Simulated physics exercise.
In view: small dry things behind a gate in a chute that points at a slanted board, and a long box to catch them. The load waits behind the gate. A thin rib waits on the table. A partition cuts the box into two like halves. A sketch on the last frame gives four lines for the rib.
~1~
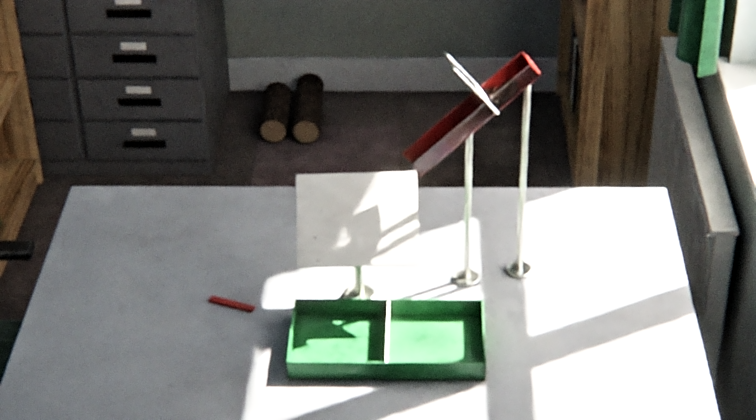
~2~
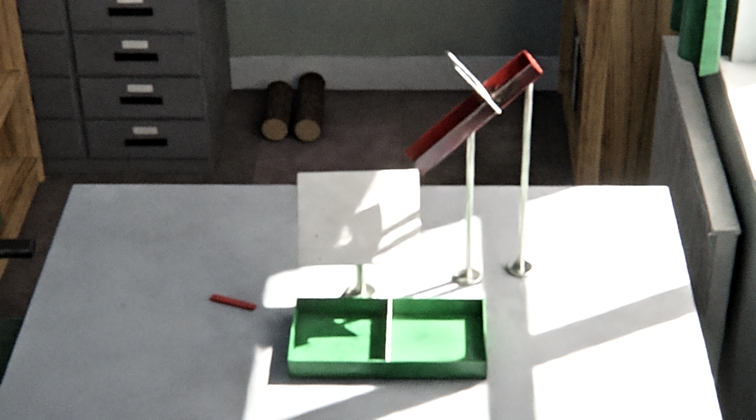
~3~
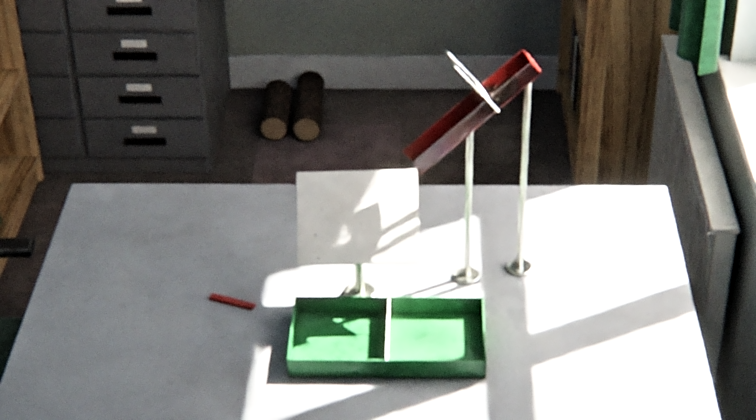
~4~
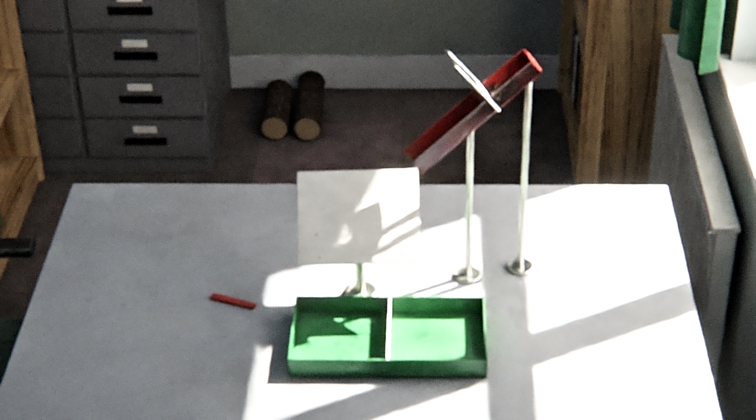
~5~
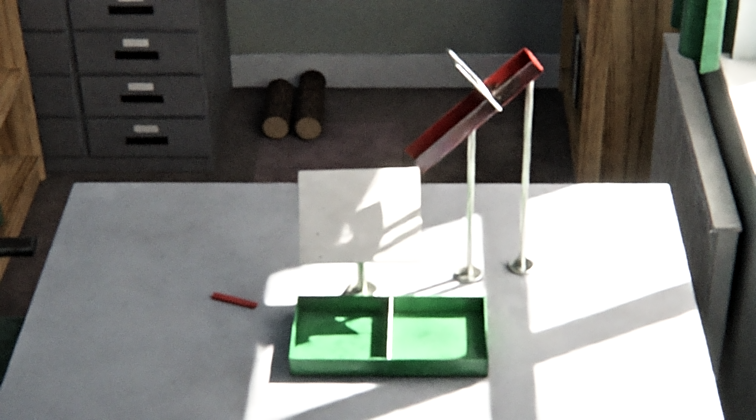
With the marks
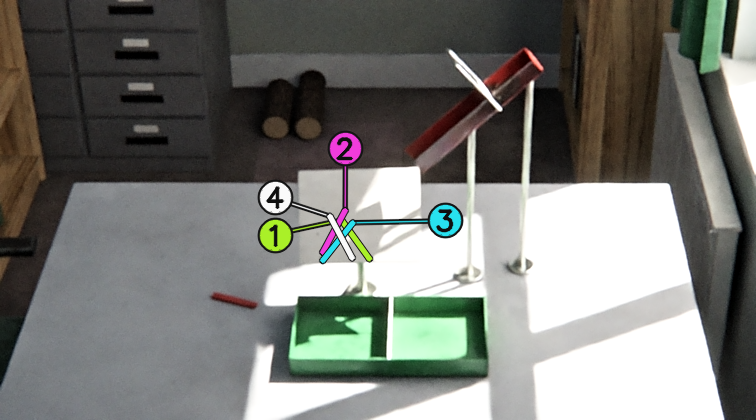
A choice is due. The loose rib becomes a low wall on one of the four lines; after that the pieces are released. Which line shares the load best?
Use line 1.
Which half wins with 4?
The left half.
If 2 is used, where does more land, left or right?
More lands on the left.
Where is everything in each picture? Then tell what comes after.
The first frame shows load behind the gate near (501, 96), allspice berries; lip of the chute near (416, 171), sloping fairly steeply.
The second frame shows middle of the board near (359, 217), tilted fairly steeply; middle of its low edge near (360, 264); of its high edge near (358, 171).
The third frame shows front corners of the box near (288, 359) and (486, 361); front end of its middle wall near (386, 360); gate still shut near (480, 89).
The fourth frame shows middle of the load near (502, 93); lip near (417, 168).
The fifth frame shows middle of the load near (503, 92); lip near (418, 167).
On the marked copy, line 1 from (341, 220) to (369, 258); line 2 from (345, 210) to (322, 252); line 3 from (352, 222) to (322, 260); line 4 from (329, 216) to (352, 258).
Choosing 1, of what is caught, close to a third in the left half, close to two thirds in the right.
Choosing 2, of what is caught, the whole lot in the left half, none at all in the right.
Choosing 3, of what is caught, the whole lot in the left half, none at all in the right.
Choosing 4, of what is caught, all but a few in the left half, only a few in the right.
